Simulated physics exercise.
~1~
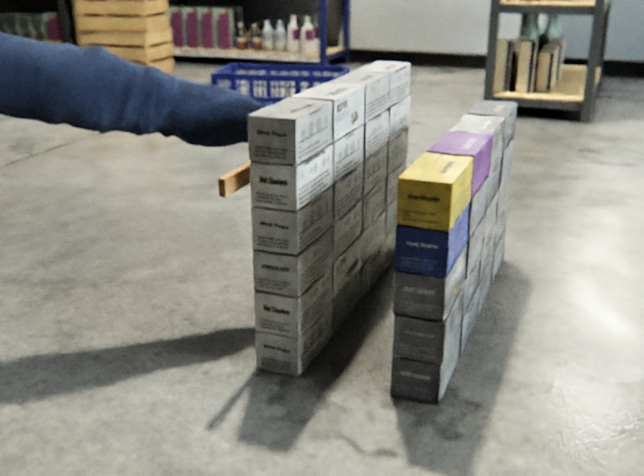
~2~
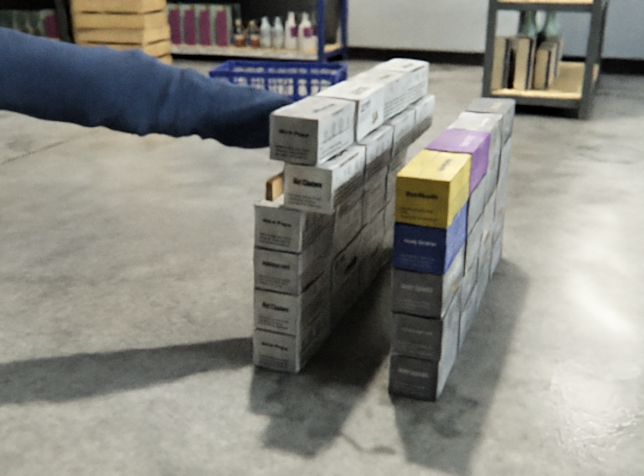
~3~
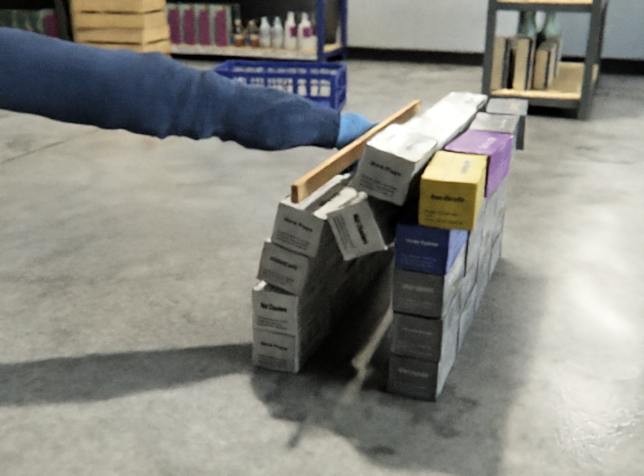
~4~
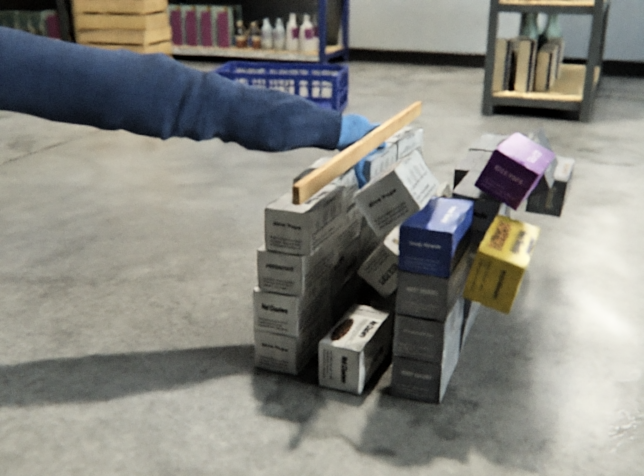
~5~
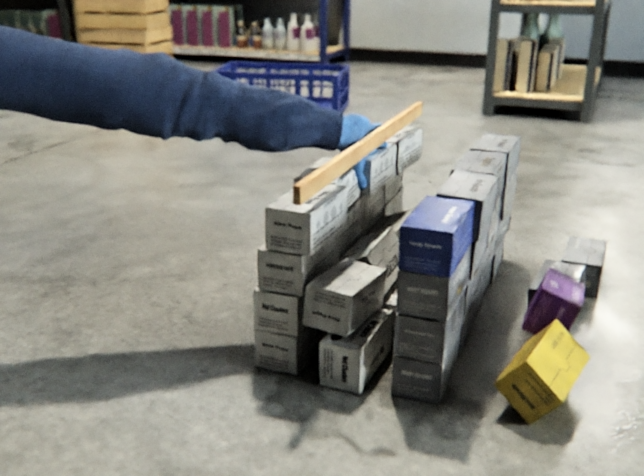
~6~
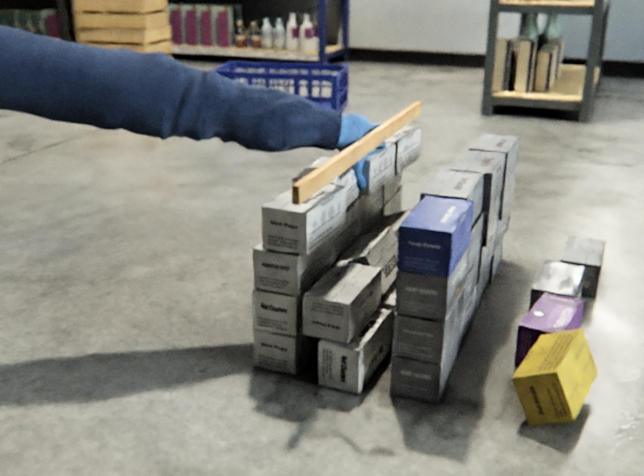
To begin with, two walls of stacked packets stand close together on a concrete floor, while a blue-sleeved arm reaches in from the left with a wooden batten. The batten pushes the upper part of the pale left wall to the right, and its top packets lean across the gap into the second wall. The yellow and purple packets shift, then tip off the far side as pale ones drop between the walls. The batten stops, and the yellow and purple packets land on the floor at the right beside grey ones, while the blue packet stays up on its column.
